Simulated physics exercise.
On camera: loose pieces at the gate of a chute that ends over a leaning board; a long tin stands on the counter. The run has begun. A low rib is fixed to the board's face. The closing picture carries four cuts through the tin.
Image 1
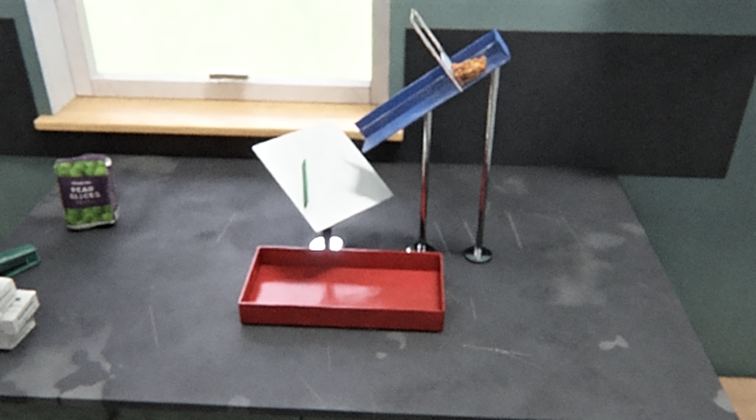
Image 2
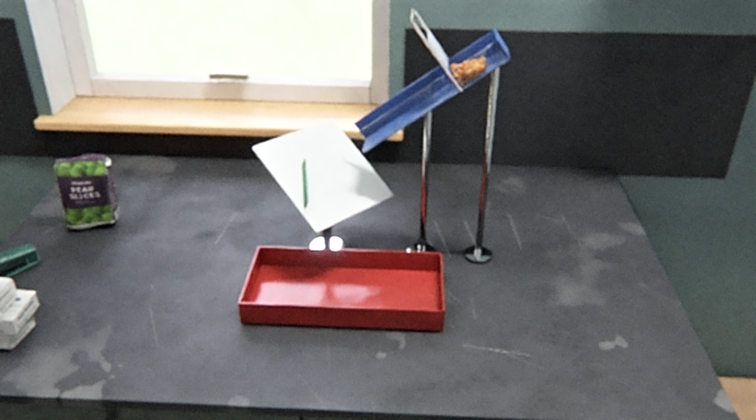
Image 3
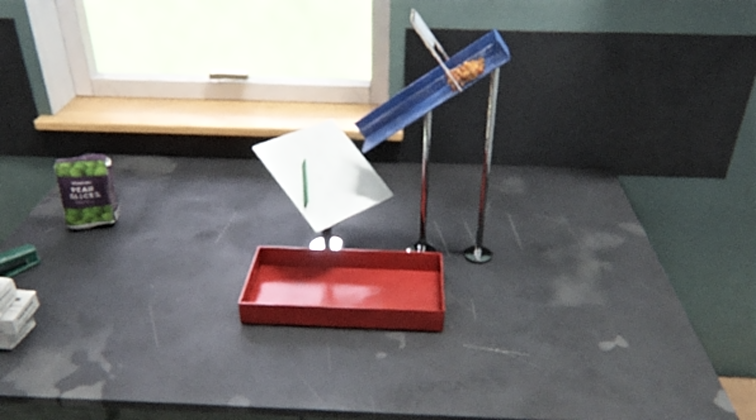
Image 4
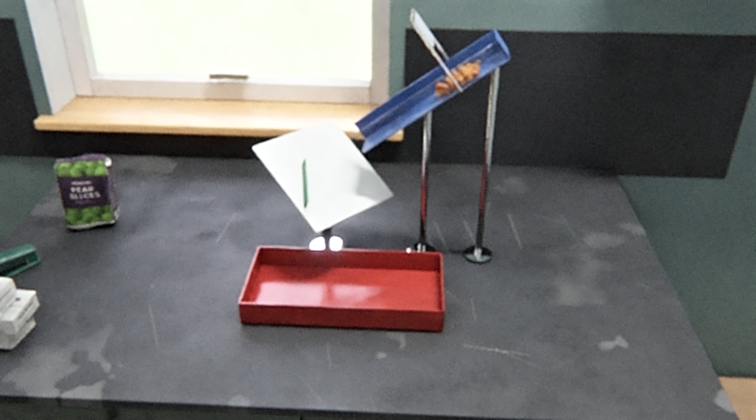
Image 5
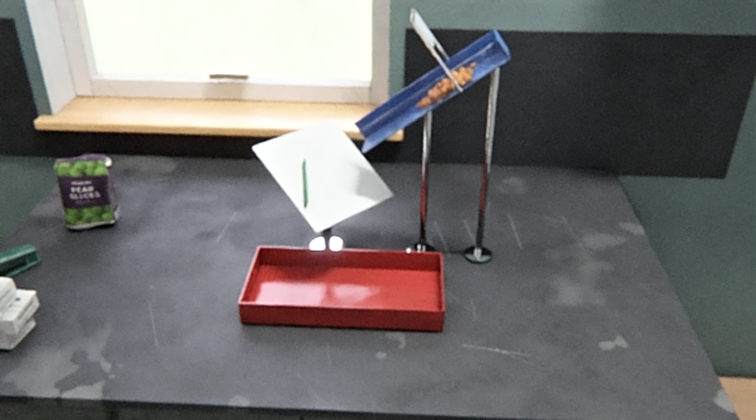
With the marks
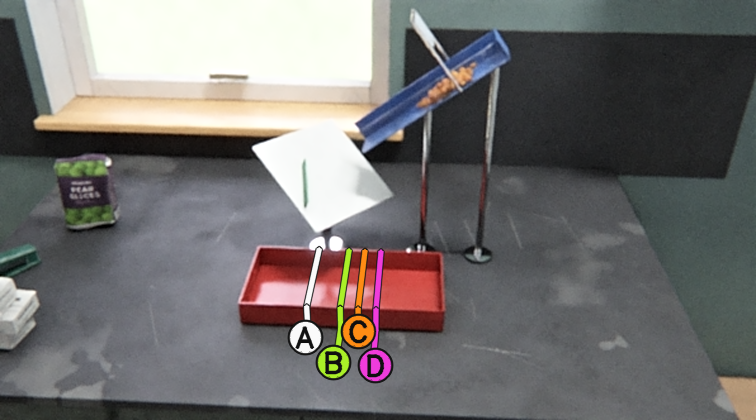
The clip shows a blue chute above a tilted white board and an empty red tin on a dark counter; the gate lifts slightly, and small orange-brown pieces begin sliding down leftward, spreading out along the chute.
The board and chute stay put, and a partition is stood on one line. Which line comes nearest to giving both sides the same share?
C.
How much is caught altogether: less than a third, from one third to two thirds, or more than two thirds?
More than two thirds.
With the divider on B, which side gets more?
The right side.
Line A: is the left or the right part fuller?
The right side.
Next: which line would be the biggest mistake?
Line A.
On the marked copy, line A crosses the front rim at (306, 305); line B crosses the front rim at (340, 307); line C crosses the front rim at (358, 307); line D crosses the front rim at (376, 308).
With A, of what is caught, a stray few on the left of the divider, nearly all on the right.
With B, of what is caught, a small part on the left of the divider, most on the right.
With C, of what is caught, about half on the left of the divider, about half on the right.
With D, of what is caught, most on the left of the divider, about a quarter on the right.
